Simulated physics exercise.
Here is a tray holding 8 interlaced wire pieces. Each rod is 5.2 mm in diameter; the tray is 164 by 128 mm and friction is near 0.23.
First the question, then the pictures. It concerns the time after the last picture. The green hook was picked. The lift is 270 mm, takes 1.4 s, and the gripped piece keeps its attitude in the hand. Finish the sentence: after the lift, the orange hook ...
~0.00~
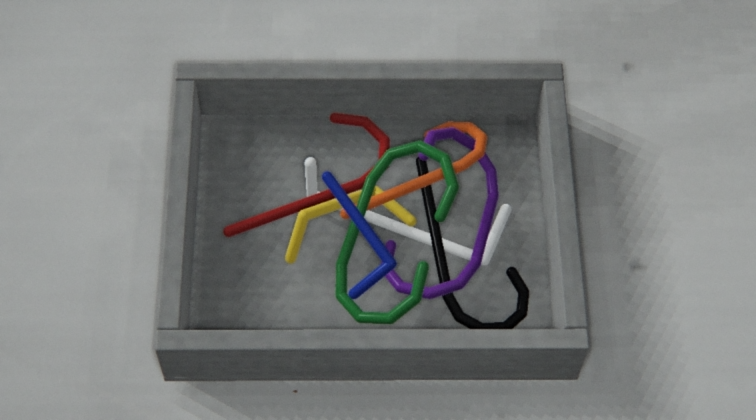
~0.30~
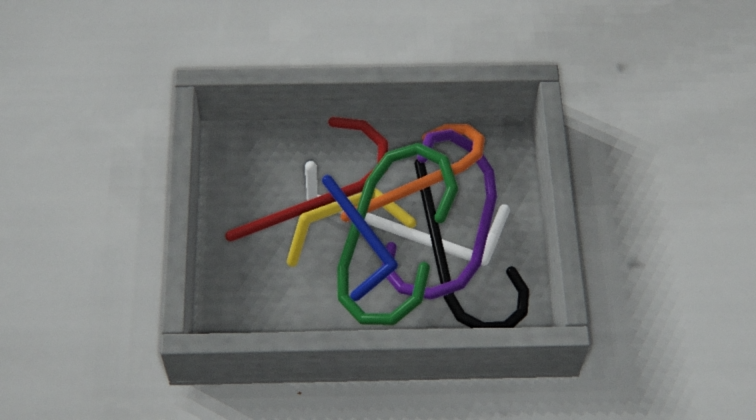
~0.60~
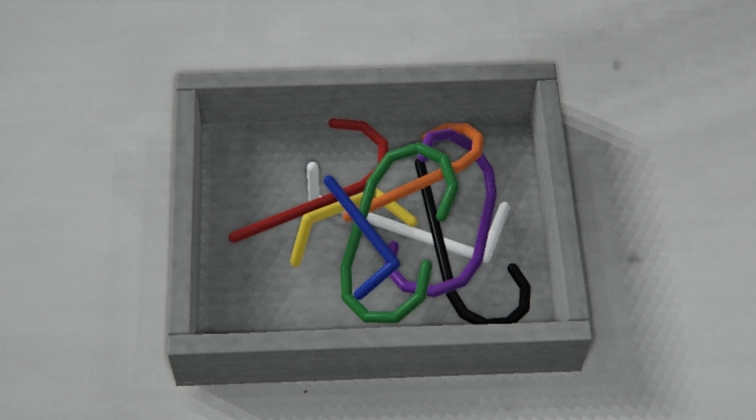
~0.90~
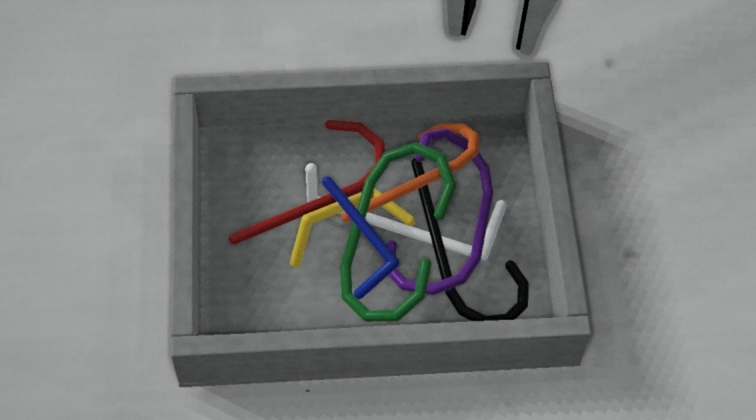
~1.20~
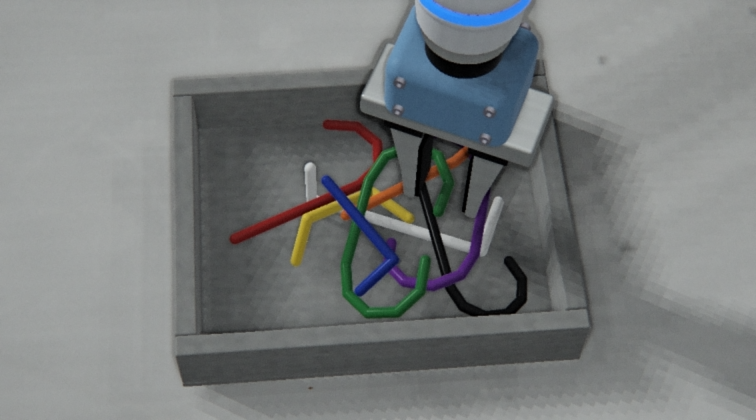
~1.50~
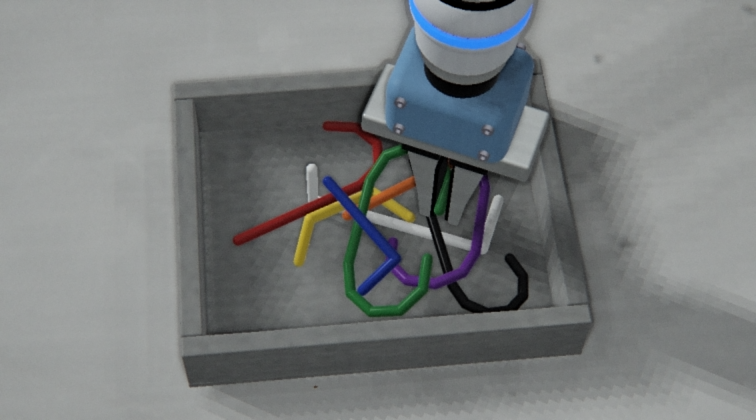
... still lies in the tray.
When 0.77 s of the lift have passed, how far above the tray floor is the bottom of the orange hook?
I'd say close to 0 mm.
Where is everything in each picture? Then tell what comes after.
The first picture shows fingers out of view, 209 mm above the grip; orange hook from (430, 136) to (346, 214), passing over yellow crank, over purple hook, under green hook; green hook from (423, 267) to (440, 217), passing over yellow crank, over black hook, over purple hook.
The second picture shows fingers out of view, 209 mm above the grip; black hook from (512, 272) to (420, 164), passing under purple hook, under green hook; yellow crank from (292, 261) to (411, 223), passing over white crank, under orange hook, under green hook.
The third picture shows fingers out of view, 195 mm above the grip; blue key from (359, 295) to (329, 181), passing over purple hook; red hook from (333, 123) to (234, 237).
The fourth picture shows fingers (498, 11) 104 mm above the grip; purple hook from (392, 246) to (420, 156), passing over black hook, under orange hook, under green hook; white crank from (501, 206) to (311, 169), passing under yellow crank.
The fifth picture shows fingers (447, 178) 13 mm above the grip; green hook from (426, 261) to (439, 212), passing over yellow crank, over black hook, over purple hook.
The sixth picture shows fingers (446, 192) closed on the green hook.
After 1.92 s, lowest point more than 20 mm over the tray floor, green hook 58 mm.
After 2.27 s, lowest point more than 20 mm over the tray floor, green hook 159 mm.
After 2.90 s, lowest point more than 20 mm over the tray floor, green hook 273 mm.
At rest, hanging green hook 273 mm; the other 7 are down.
